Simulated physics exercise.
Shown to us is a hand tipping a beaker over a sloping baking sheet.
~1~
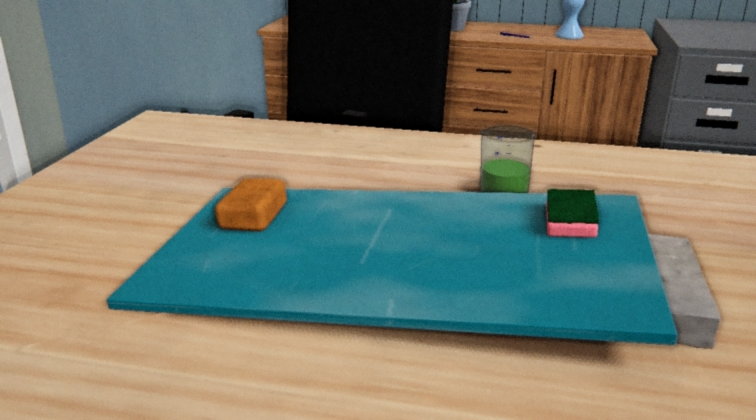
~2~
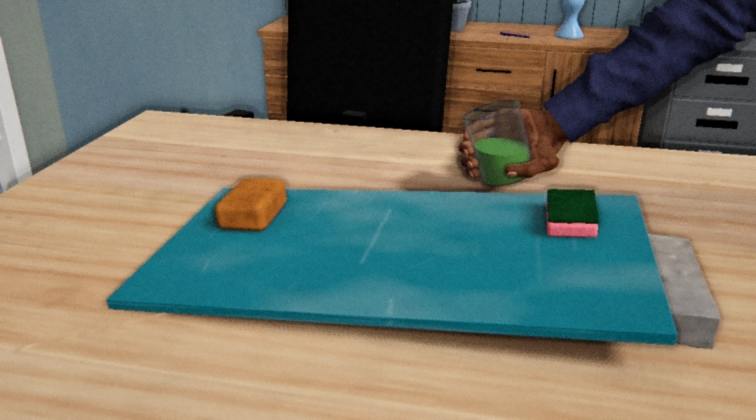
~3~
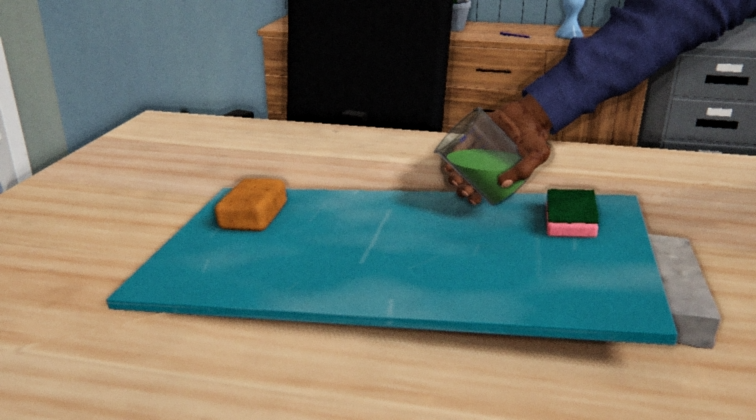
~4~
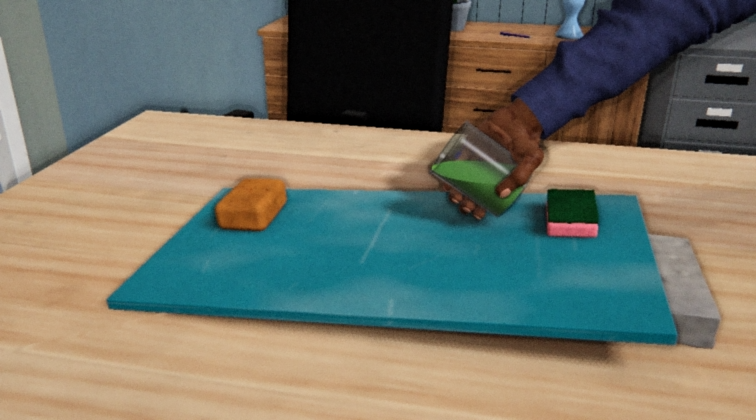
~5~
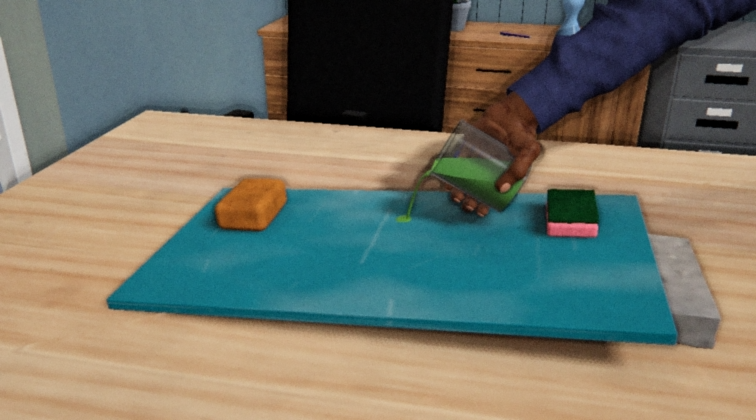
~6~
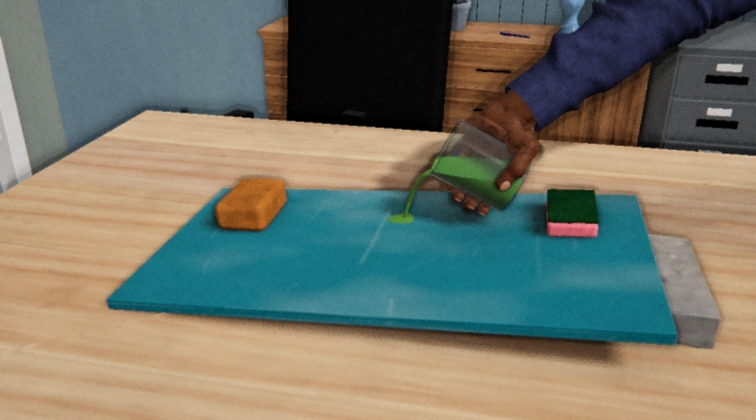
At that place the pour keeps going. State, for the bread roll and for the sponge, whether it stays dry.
Bread roll: No, it gets wet. Sponge: Yes, it stays dry.
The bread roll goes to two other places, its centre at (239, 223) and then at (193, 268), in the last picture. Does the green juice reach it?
For the first place it is touched by the spill; for the second it is missed by the spill.
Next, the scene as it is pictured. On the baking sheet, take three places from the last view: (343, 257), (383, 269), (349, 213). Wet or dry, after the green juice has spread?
Order as given: Left alone, next left alone, last got to.
Soon after, it runs down to the left; the bread roll is dry; the sponge is dry.
Later, it runs down to the left and off the end; the bread roll is wet; the sponge is dry.
In the end, it runs down to the left and off the end; the bread roll is wet; the sponge is dry.
